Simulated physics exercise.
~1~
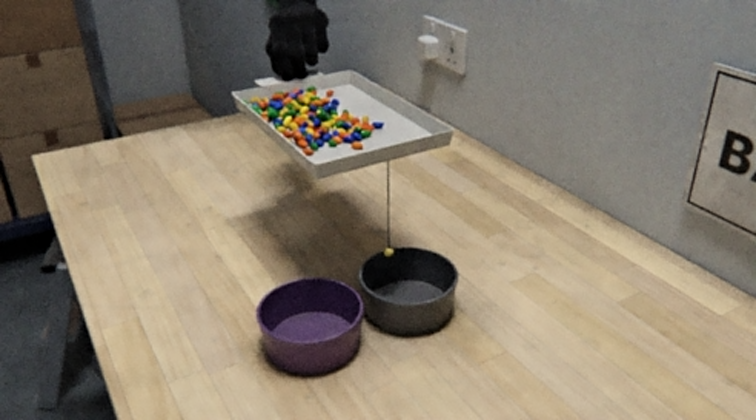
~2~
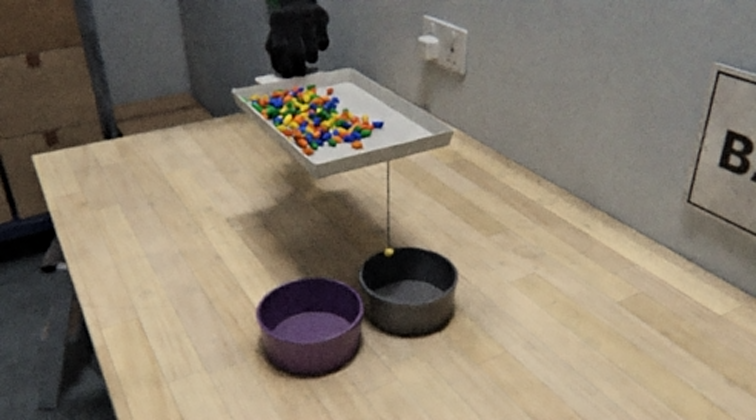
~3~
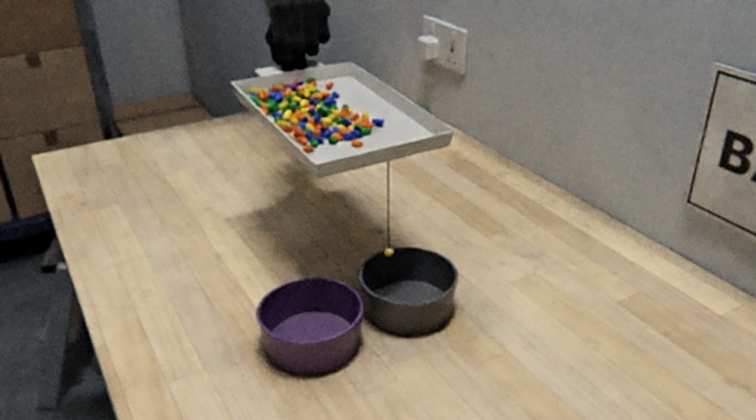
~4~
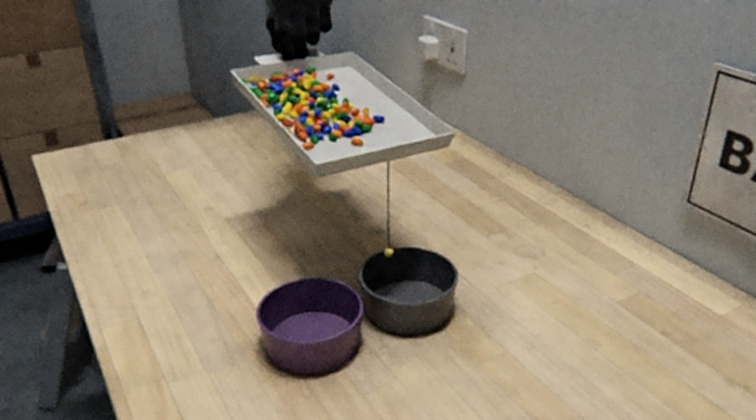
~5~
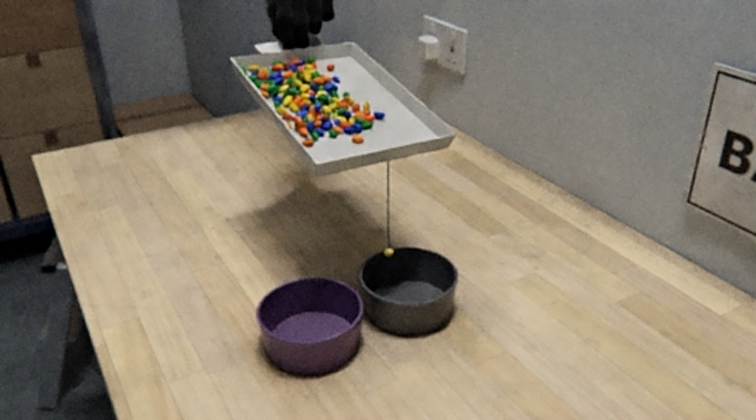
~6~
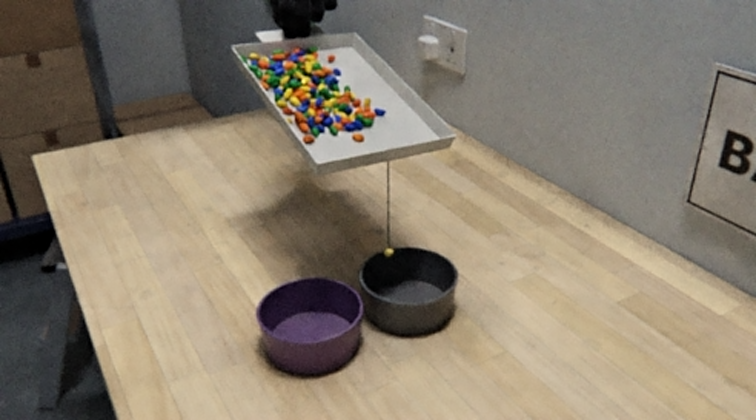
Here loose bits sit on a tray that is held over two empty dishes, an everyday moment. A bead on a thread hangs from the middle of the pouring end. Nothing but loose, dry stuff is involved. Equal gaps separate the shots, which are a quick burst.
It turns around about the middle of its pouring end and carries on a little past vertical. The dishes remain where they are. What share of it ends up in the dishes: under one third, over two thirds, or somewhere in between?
Somewhere in between.
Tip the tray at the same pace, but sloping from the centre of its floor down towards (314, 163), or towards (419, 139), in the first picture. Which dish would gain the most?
Toward the first point it's the dish to the left; toward the second, the dish to the right.
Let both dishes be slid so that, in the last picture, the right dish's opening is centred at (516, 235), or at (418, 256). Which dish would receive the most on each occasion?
At the first place left, at the second the right-hand dish.
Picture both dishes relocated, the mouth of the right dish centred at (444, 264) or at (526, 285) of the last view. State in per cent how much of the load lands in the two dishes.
Respectively 80 percent and 30 percent.
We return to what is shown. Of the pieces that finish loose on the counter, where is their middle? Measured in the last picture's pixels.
(465, 321), roughly.
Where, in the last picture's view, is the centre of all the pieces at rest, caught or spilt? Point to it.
Roughly pixel (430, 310).
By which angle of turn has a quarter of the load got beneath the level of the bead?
110 degrees.
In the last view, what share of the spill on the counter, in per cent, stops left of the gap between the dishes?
Close to 10 %.
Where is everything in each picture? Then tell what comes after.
In the first picture, corners of the pouring end near (317, 162) and (450, 129), level; middle of the load near (305, 118), jelly beans; left dish near (334, 351); right dish near (435, 313); bead on its thread near (389, 252).
In the second picture, corners of the pouring end near (317, 162) and (450, 129), level; middle of the load near (305, 116).
In the third picture, corners of the pouring end near (317, 162) and (450, 130), tipped barely, lowest at the right corner; middle of the load near (305, 111).
In the fourth picture, corners of the pouring end near (318, 161) and (451, 131), tipped a little, lowest at the right corner; middle of the load near (305, 104).
In the fifth picture, corners of the pouring end near (319, 161) and (452, 133), tipped a little, lowest at the right corner; middle of the load near (305, 97).
In the sixth picture, corners of the pouring end near (320, 160) and (452, 134), tipped a little, lowest at the right corner; middle of the load near (306, 89); left dish near (334, 351); right dish near (435, 313).
Shortly afterwards, tray tipped steeply; all but a few on the tray; only a few in the air.
Next, tray tipped right over; the bulk on the tray; a little in the right dish; a little outside both; only a few in the air.
Some moments later, tray tipped past a quarter turn; near half in the right dish; near half outside both.
In the end, tray tipped past a quarter turn; none at all in the left dish; near half in the right dish; near half outside both.
